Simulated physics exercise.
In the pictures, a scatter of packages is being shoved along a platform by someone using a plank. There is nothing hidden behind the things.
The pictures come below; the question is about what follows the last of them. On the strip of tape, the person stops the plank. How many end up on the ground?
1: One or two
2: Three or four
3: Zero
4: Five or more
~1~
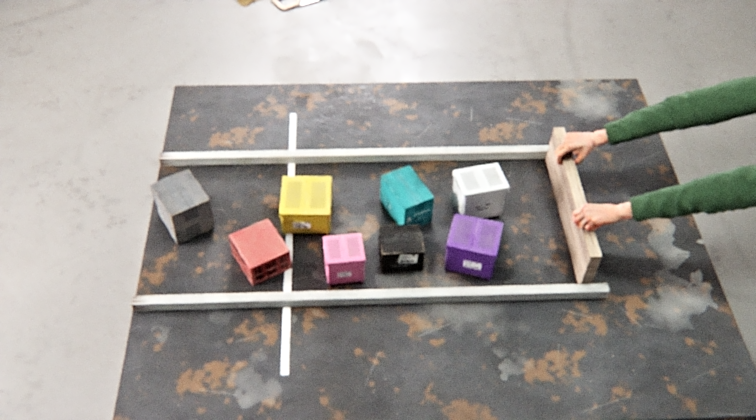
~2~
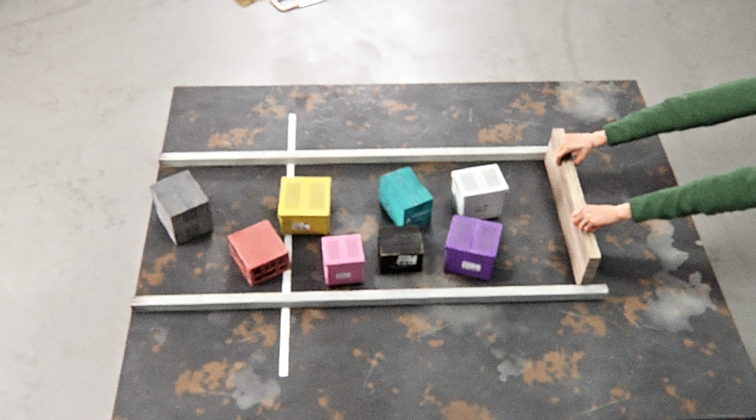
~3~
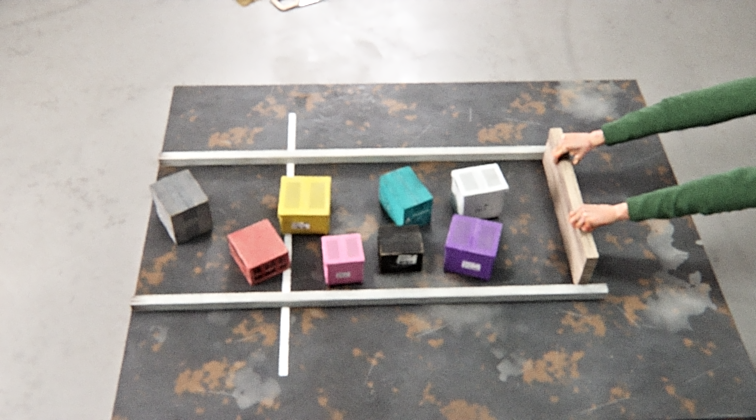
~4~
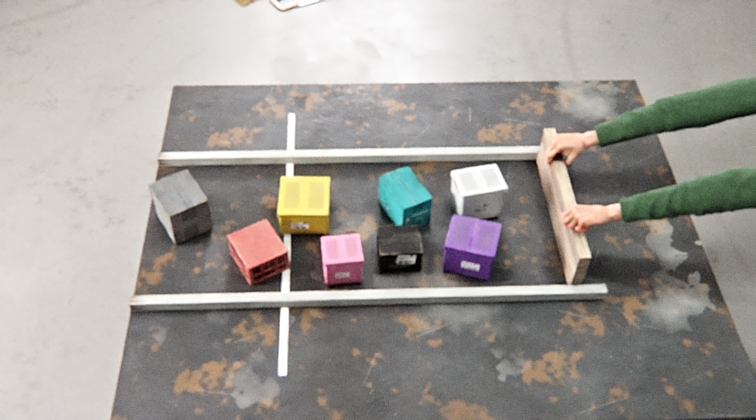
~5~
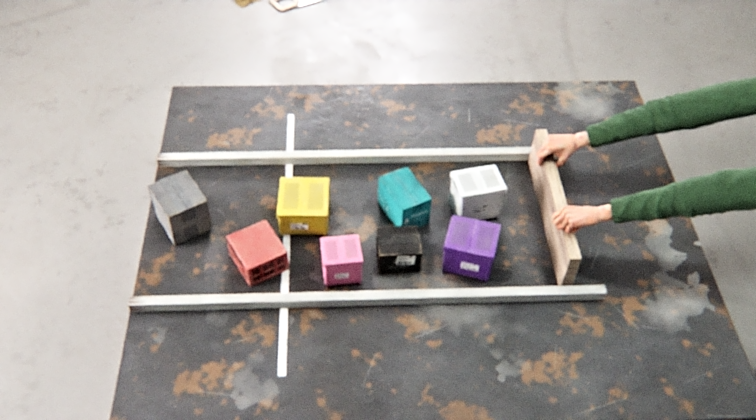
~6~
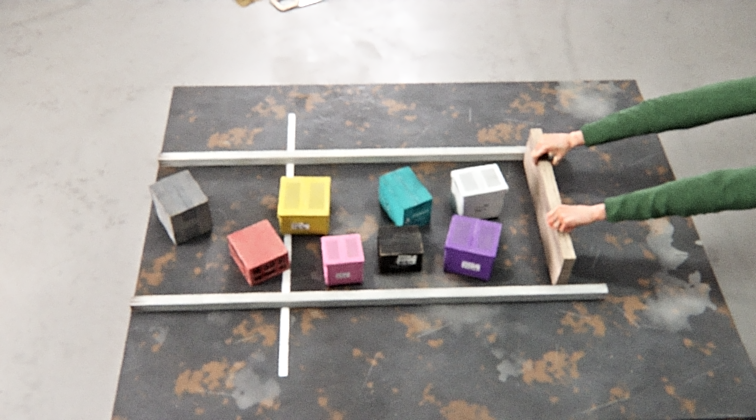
One or two.
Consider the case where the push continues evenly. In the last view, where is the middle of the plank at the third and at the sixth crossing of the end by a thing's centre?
The middle sits near (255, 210) at the first moment and near (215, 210) at the second.
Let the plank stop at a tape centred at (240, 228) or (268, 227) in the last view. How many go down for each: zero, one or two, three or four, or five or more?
Taking the two places as listed: Three or four, then 1 or 2.
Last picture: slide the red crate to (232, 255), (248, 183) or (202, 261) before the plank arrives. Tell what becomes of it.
Spot by spot: It ends up off; it never drops; it ends up off.
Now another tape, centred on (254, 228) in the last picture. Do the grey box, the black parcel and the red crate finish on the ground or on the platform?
Outcome: Grey box ends up off; black parcel is not lost; red crate ends up off.
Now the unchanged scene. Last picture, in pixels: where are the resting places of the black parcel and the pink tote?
Black parcel at about (216, 253), pink tote at about (172, 265).
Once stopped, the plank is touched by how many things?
The figure is 2.
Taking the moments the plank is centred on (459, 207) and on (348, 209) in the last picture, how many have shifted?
At the first place 4, at the second 7.
Early on, none off yet; grey box at rest near (182, 207); red crate at rest near (259, 253); yellow tote at rest near (305, 206).
A while later, none off yet; grey box at rest near (182, 207); red crate travelled a little near (245, 251); yellow tote travelled a little near (295, 207).
Further along, none off yet; grey box travelled a little near (176, 207); red crate travelled about its own width near (184, 257); yellow tote travelled about its own width near (231, 210).
Finally, the number that fall off is one or two; lost, red crate and grey box.
